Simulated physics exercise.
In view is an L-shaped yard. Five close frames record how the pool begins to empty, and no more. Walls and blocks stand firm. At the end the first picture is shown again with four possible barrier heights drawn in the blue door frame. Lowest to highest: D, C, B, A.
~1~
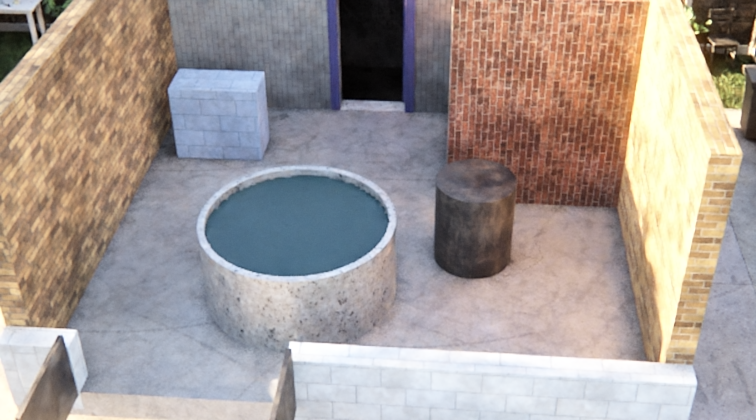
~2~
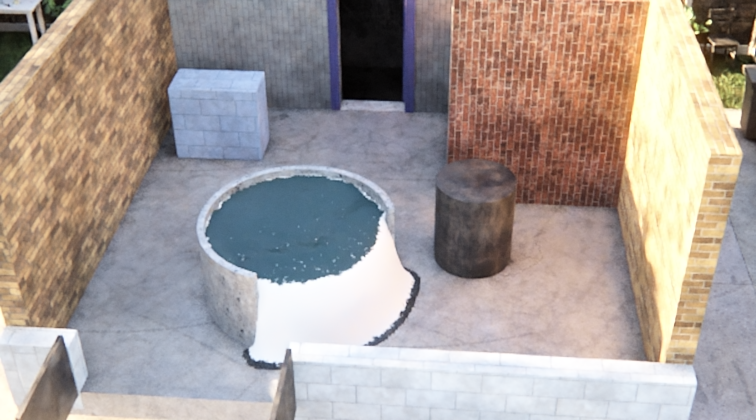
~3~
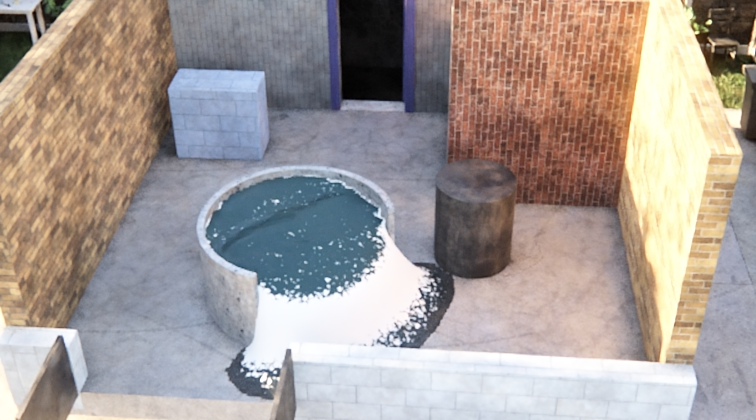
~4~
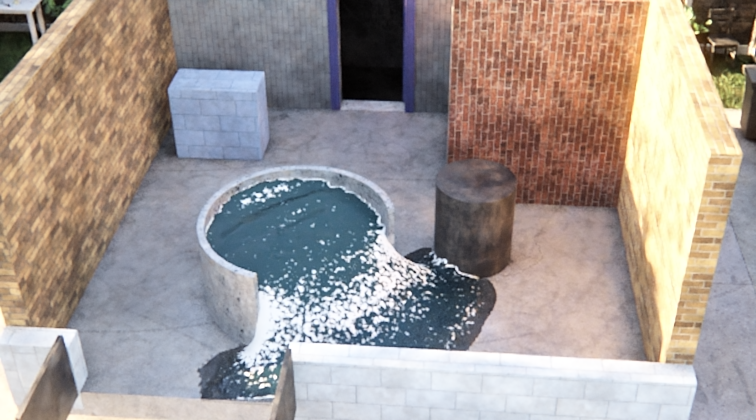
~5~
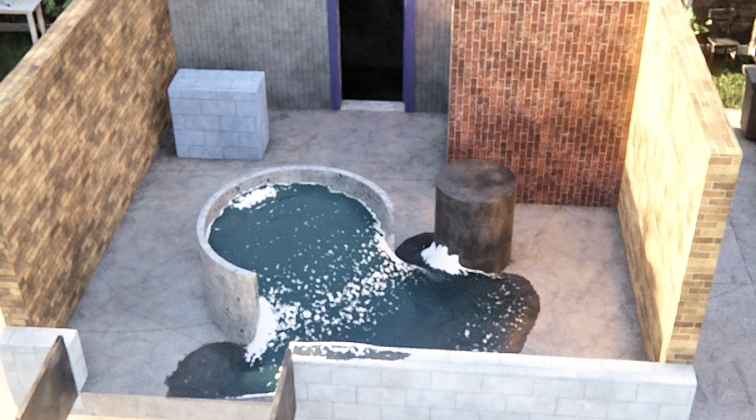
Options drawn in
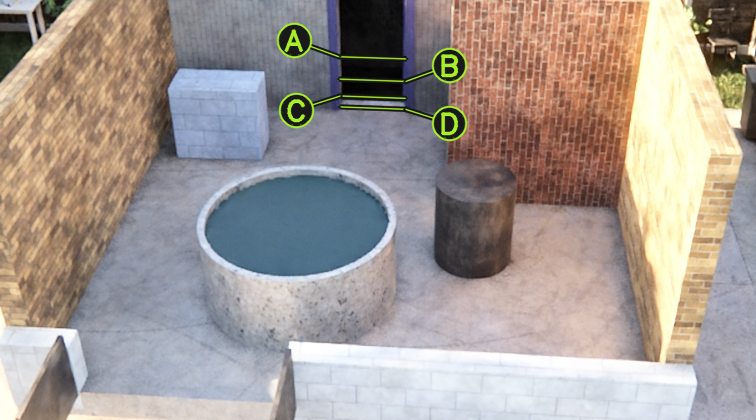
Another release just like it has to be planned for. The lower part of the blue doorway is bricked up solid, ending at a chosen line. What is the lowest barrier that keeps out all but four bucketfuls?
Mark D.
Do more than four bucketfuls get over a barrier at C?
No, not at all.
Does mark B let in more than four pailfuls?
No.
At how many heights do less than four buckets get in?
All of the four.
In lime, A at (372, 57); B at (372, 80); C at (372, 97); D at (373, 108); from the bottom up D, C, B, A.
With A, nothing gets over.
With B, nothing gets over.
With C, nothing gets over.
With D, nothing gets over.
